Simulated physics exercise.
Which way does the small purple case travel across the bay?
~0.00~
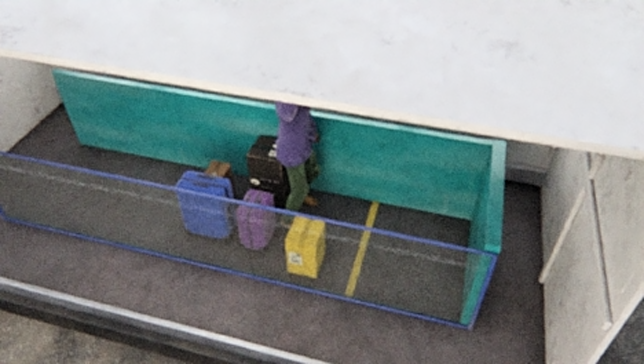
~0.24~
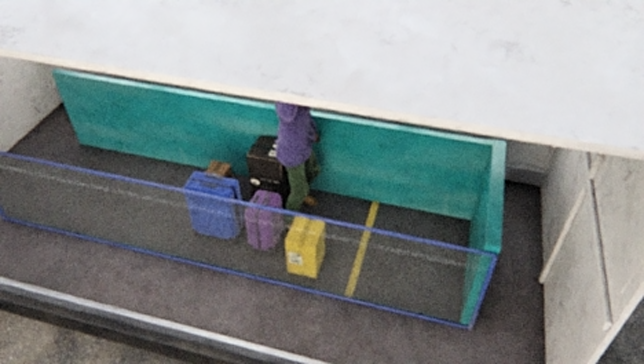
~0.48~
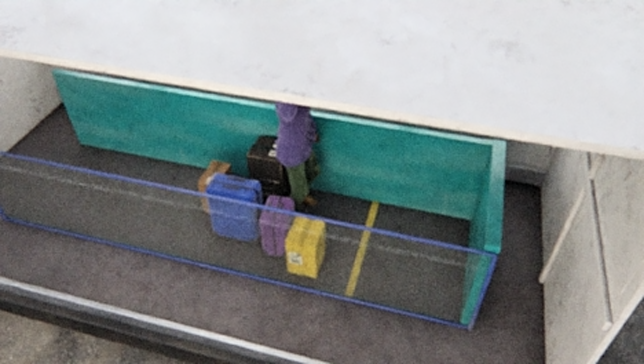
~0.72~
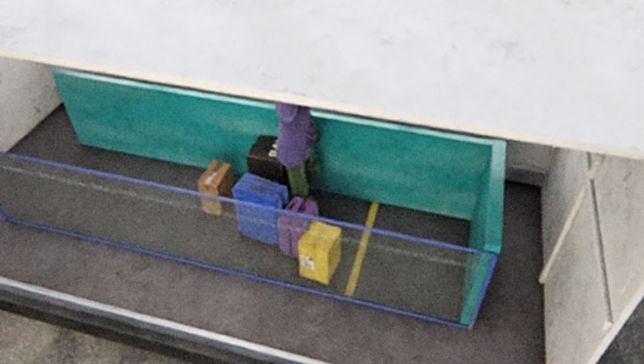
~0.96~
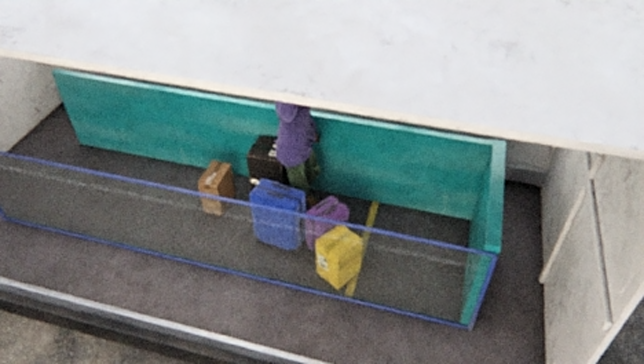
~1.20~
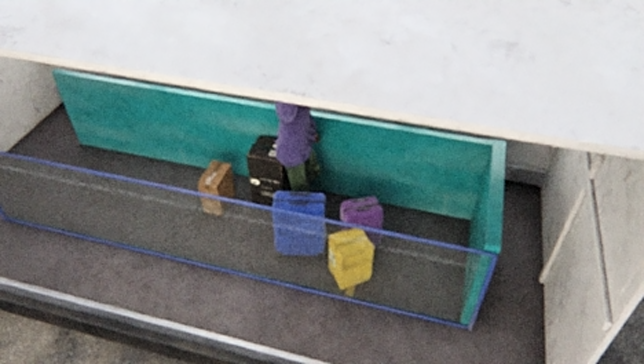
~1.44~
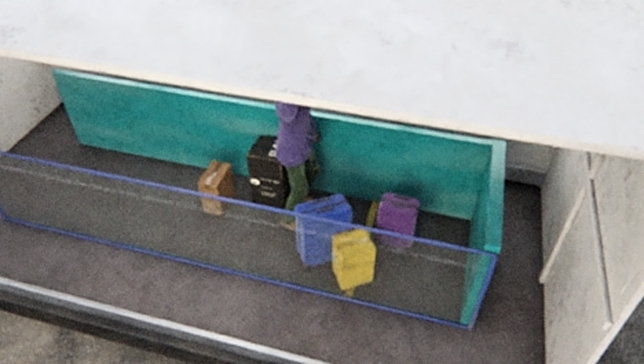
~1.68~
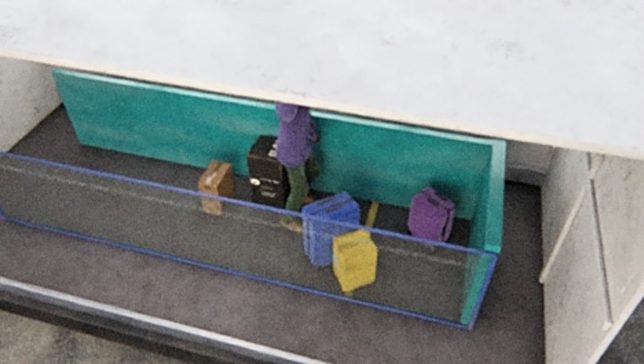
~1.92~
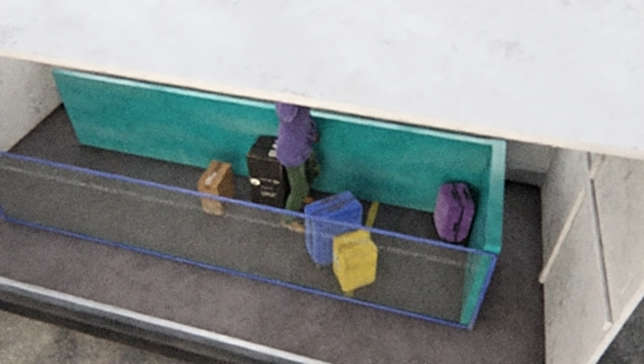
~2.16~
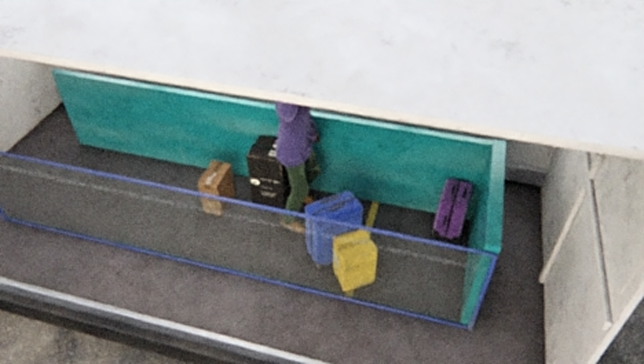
The small purple case moves to the right, going past the yellow line toward the right end of the bay.
